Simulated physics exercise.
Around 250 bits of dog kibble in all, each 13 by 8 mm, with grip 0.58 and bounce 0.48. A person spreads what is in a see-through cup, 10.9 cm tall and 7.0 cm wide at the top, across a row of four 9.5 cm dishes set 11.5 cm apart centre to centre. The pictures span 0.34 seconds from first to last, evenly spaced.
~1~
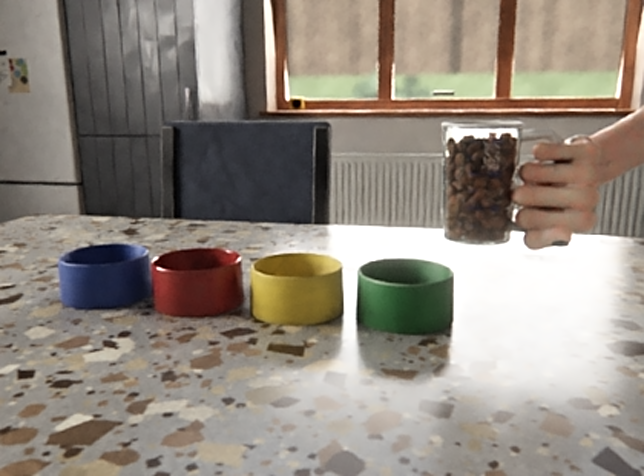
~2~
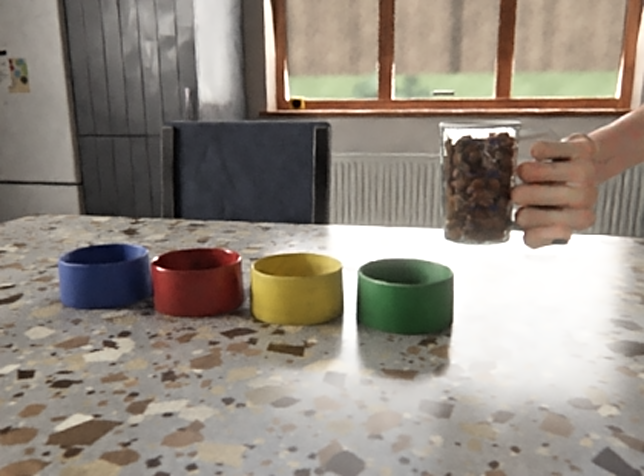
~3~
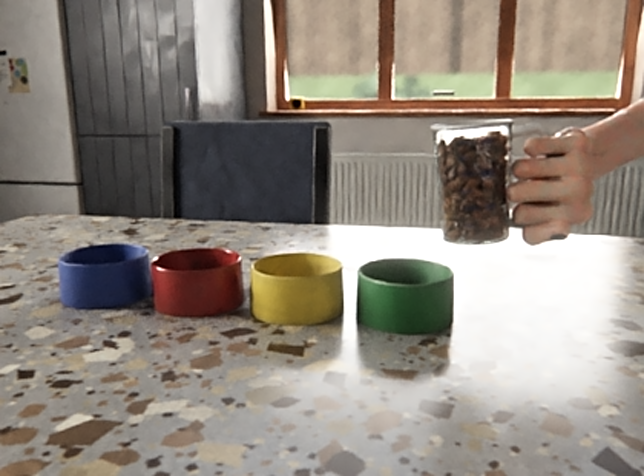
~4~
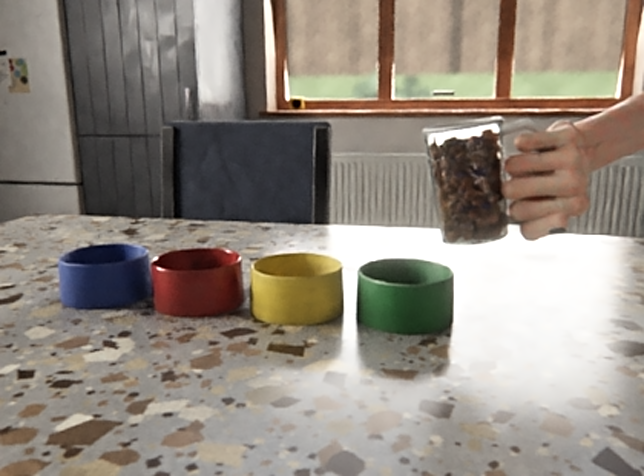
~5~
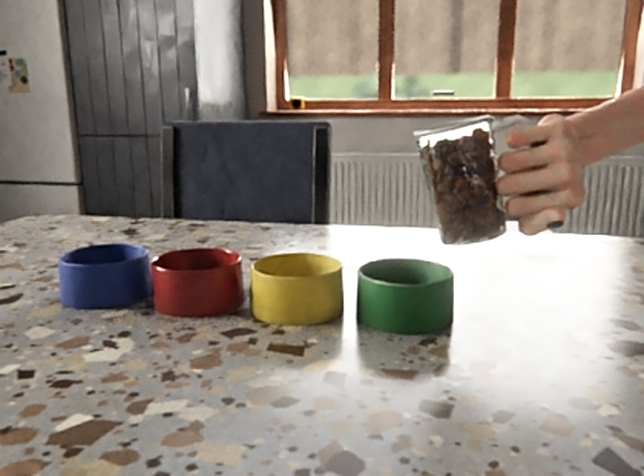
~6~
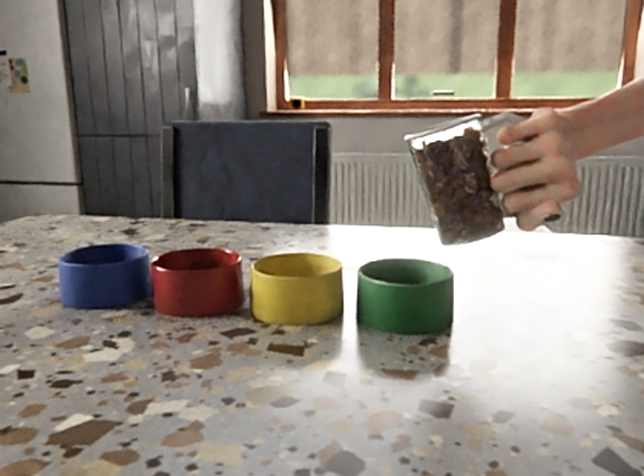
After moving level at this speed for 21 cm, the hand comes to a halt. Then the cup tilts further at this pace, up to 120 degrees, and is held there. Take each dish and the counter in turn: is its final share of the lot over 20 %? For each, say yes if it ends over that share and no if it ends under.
Red dish - no, blue dish - no, green dish - no, yellow dish - yes, counter - yes.
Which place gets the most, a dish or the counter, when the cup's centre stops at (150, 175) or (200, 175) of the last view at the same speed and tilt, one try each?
Most lands at yellow on the first run and at yellow on the second.
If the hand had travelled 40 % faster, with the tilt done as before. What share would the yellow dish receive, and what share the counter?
Yellow: 0; counter: 20.
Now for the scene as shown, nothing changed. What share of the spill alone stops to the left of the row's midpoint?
Around 50 per cent of it.
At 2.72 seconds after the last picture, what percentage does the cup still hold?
About 0 percent of the load.
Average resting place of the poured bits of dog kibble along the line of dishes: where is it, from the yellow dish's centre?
About 3 cm to its left-hand side.
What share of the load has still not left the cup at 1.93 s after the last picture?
Close to 20 % of the load.
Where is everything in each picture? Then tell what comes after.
The first frame shows cup at (479, 182), tilt 0 degrees, lip at (444, 124), moved 0.0 cm; middle of the pieces at (477, 184); green dish at (405, 271); yellow dish at (297, 265); red dish at (197, 259); blue dish at (104, 254).
The second frame shows cup at (478, 182), tilt 1 degrees, lip at (442, 125), moved 0.1 cm; middle of the pieces at (476, 184).
The third frame shows cup at (473, 182), tilt 5 degrees, lip at (434, 127), moved 0.5 cm; middle of the pieces at (472, 184).
The fourth frame shows cup at (468, 182), tilt 9 degrees, lip at (425, 131), moved 1.0 cm; middle of the pieces at (466, 184).
The fifth frame shows cup at (463, 182), tilt 13 degrees, lip at (416, 134), moved 1.5 cm; middle of the pieces at (461, 184).
The sixth frame shows cup at (458, 182), tilt 17 degrees, lip at (407, 138), moved 2.0 cm; middle of the pieces at (456, 184); green dish at (405, 271); yellow dish at (297, 265); red dish at (197, 259); blue dish at (104, 254).
Then, 1.16 s after the last picture, tilt 89 degrees; cup holds 100 %.
Then, 1.93 s after the last picture, tilt 120 degrees; cup holds 20 %, yellow 65 %.
Then, 2.72 s after the last picture, tilt 120 degrees; cup holds 0 %, red 5 %, yellow 65 %.
In the end, red 5 %, blue 0 %, green 0 %, yellow 65 %, counter 30 %.
